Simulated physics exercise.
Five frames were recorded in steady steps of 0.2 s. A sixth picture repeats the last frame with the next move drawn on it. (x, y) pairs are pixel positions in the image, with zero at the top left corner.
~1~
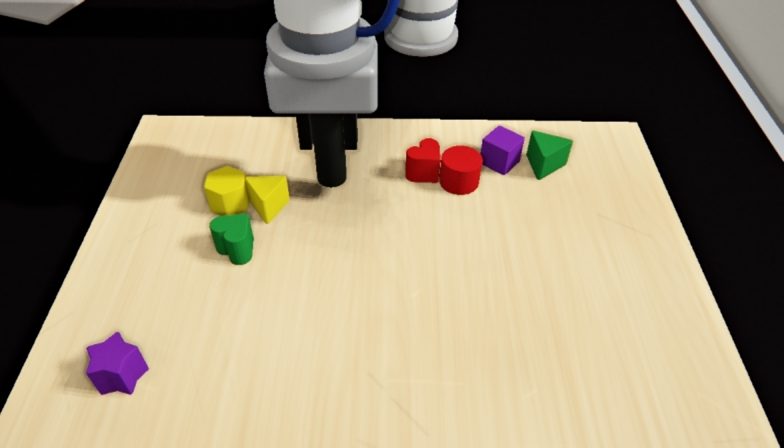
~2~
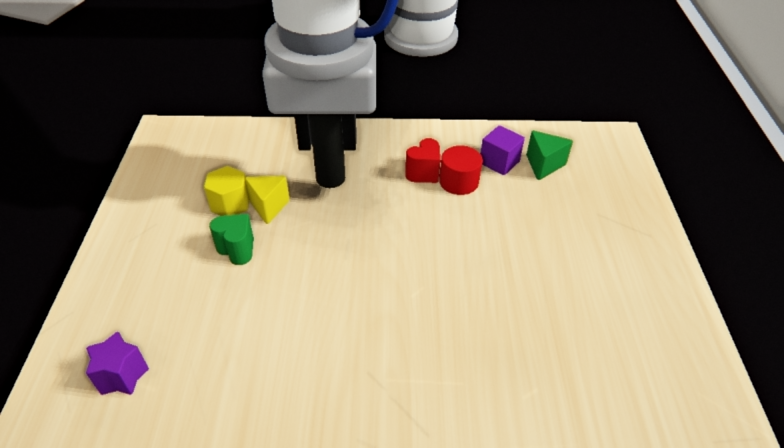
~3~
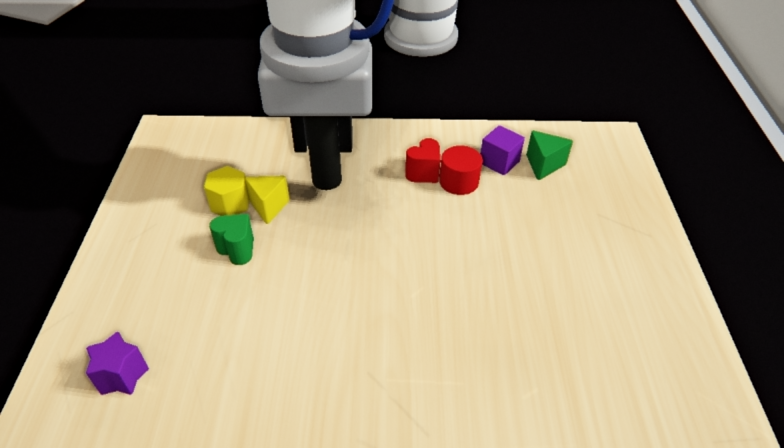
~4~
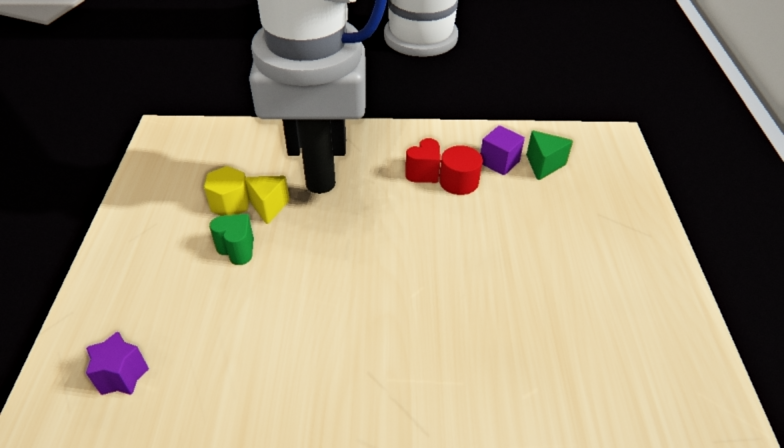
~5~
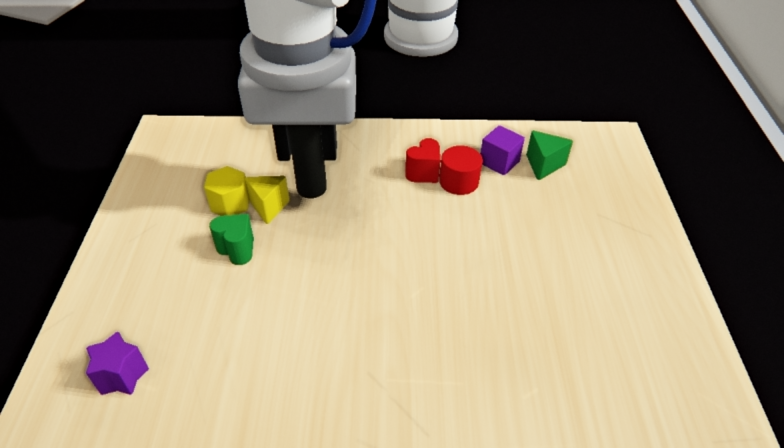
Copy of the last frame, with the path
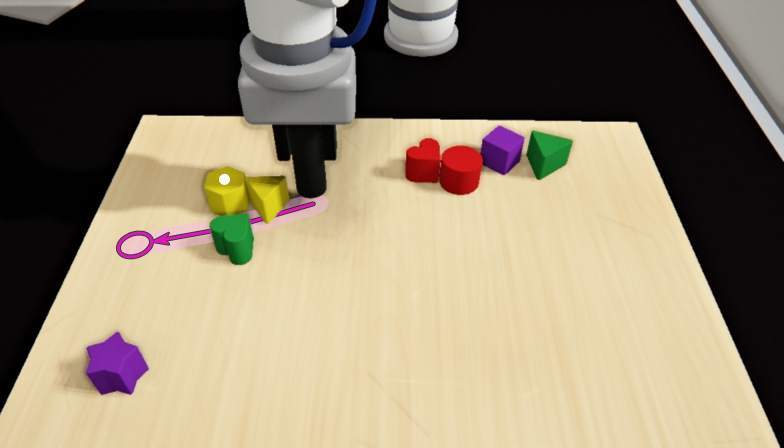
A robotic arm with a black stick stands at the far edge of a pale wooden table, seen from above at an angle against a dark background. Two yellow blocks and a green heart-shaped one sit left of the stick, two red, a purple and a green block right, and a purple star near left. The arm slides slightly left toward the yellow triangular block, while the blocks and camera stay still.
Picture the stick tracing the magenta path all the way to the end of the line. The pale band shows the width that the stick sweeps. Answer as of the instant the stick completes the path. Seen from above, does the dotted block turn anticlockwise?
Going by the path, yes.
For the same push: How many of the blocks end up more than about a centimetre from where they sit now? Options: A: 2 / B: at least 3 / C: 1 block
A - 2.
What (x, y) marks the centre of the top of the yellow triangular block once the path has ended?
The answer is (234, 180).
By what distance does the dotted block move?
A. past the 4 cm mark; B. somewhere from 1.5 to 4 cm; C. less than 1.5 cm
The correct letter is B.
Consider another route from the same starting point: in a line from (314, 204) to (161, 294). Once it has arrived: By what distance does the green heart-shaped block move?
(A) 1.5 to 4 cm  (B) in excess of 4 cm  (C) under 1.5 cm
B
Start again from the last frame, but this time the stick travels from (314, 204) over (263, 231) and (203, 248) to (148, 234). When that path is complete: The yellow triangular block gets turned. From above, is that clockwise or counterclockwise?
The turn is clockwise.
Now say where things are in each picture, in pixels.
The first frame shows lower end of the stick (332, 178), tops of blocks, yellow hexagonal block (225, 179), green heart-shaped block (231, 226), yellow triangular block (265, 184).
The second frame shows stick (331, 179), blocks as before.
The third frame shows stick (327, 181), blocks as before.
The fourth frame shows stick (321, 184), blocks as before.
The fifth frame shows stick (312, 189), yellow hexagonal block (225, 179), green heart-shaped block (231, 226), yellow triangular block (265, 184).
The drawn path runs from (314, 204) through (228, 227) to (135, 245); the dot is on the yellow hexagonal block.
What follows on the original path. One third of the way, stick (254, 205); yellow hexagonal block (203, 178), turned 15° anticlockwise; yellow triangular block (237, 181), turned 30° clockwise.
Two thirds of the way, stick (191, 219); yellow hexagonal block (201, 177), turned 20° anticlockwise; yellow triangular block (234, 180), turned 40° clockwise.
At the end, stick (128, 230); yellow hexagonal block (201, 177), turned 20° anticlockwise; green heart-shaped block not moved; yellow triangular block (234, 180), turned 40° clockwise.
